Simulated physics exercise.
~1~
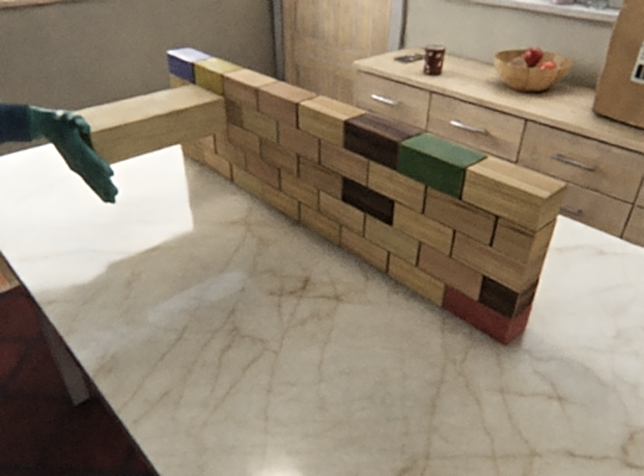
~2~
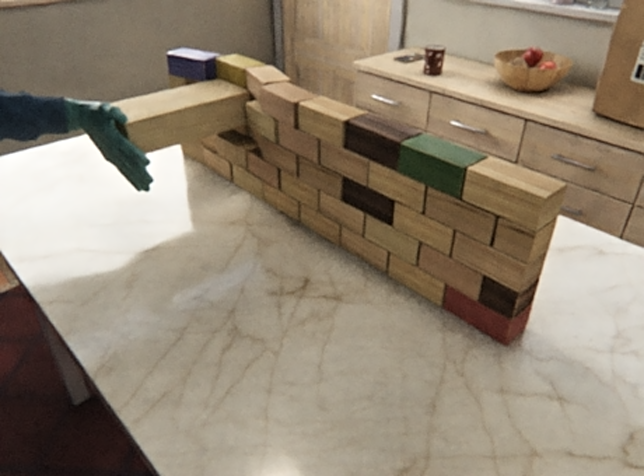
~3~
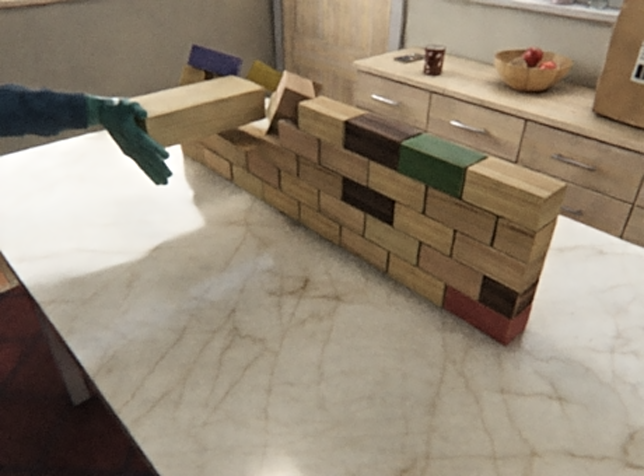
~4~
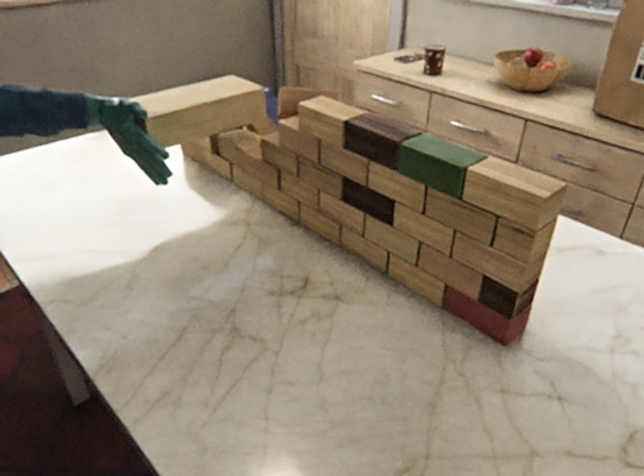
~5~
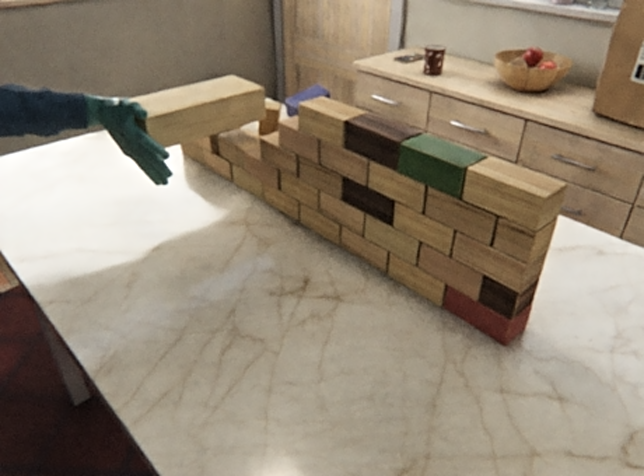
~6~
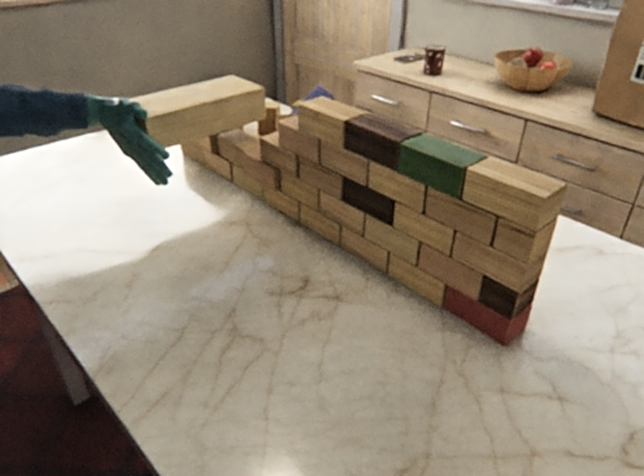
A person's arm in a blue sleeve and green glove reaches in from the left beside a long wooden block, seen from above a marble table in a kitchen. A wall of pale wooden blocks runs across the table, with blue and yellow blocks at its far left end, a green one on top and a red one at the lower right. The long block pushes right into the left end of the wall. The blue and yellow blocks tilt, then tumble off behind with several others. The pusher stops, leaving a gap, while the green and red blocks stay put.
